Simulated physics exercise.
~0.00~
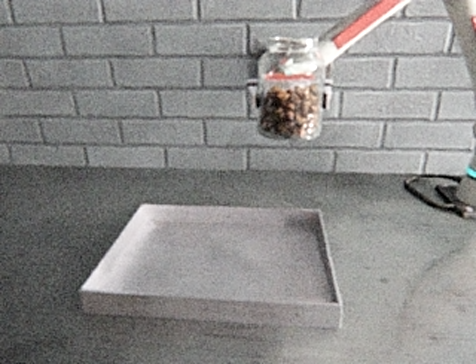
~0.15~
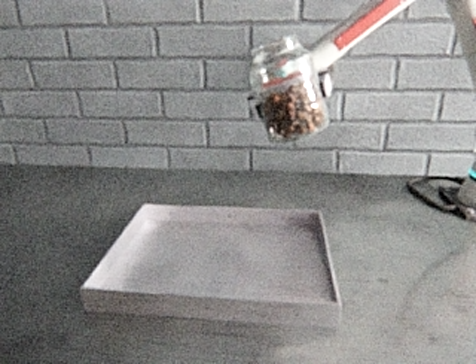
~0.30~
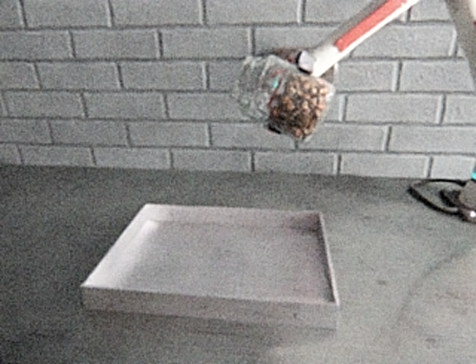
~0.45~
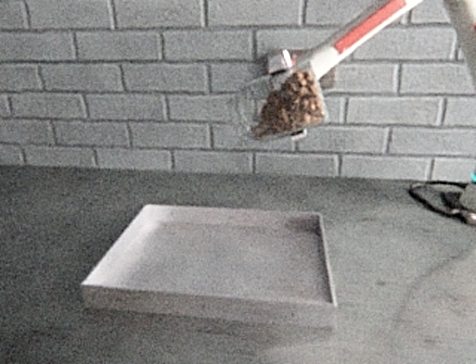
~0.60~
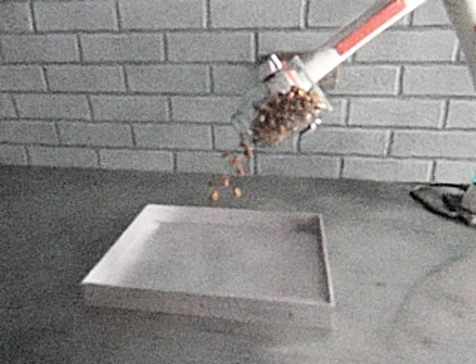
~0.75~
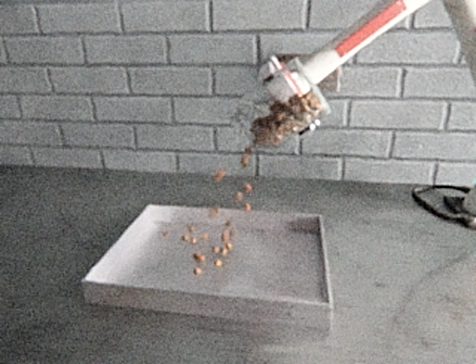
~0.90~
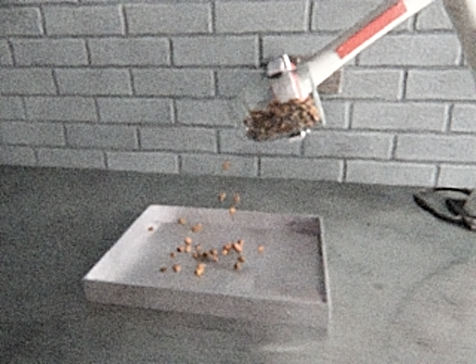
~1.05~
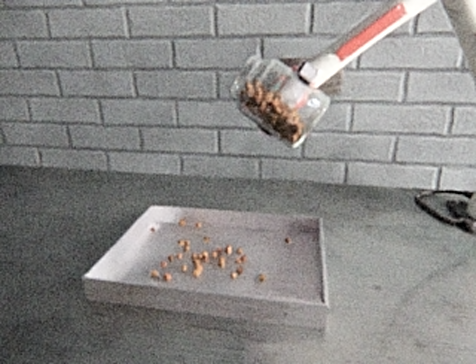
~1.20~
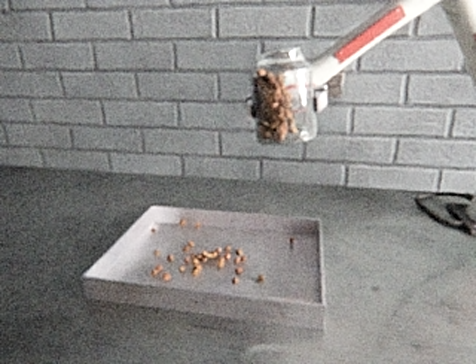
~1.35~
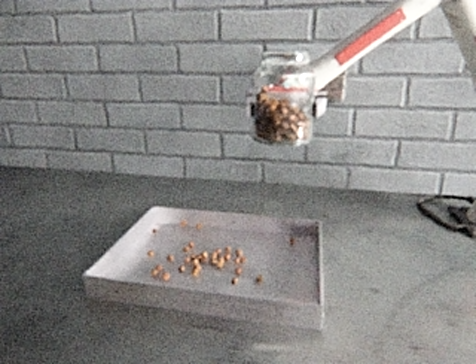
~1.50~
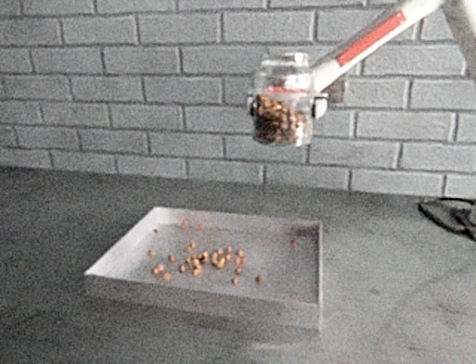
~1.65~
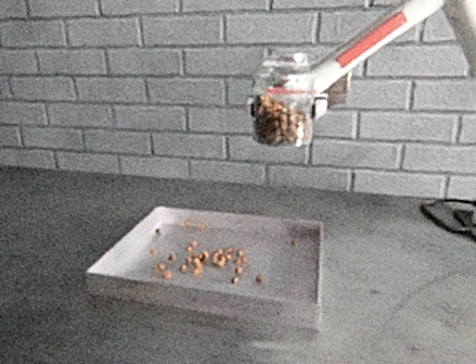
A white and red robot arm reaches in from the upper right, holding a clear jar partly filled with brown pellets above a dark grey table, seen from slightly above against a grey brick wall. A shallow, pale, empty tray sits on the table below. The arm tips the jar over to the left until its mouth points downward, and pellets spill out, falling and scattering across the tray. The arm then turns the jar back upright and holds it still. Most pellets remain in the jar, while a small scattering lies in the tray.
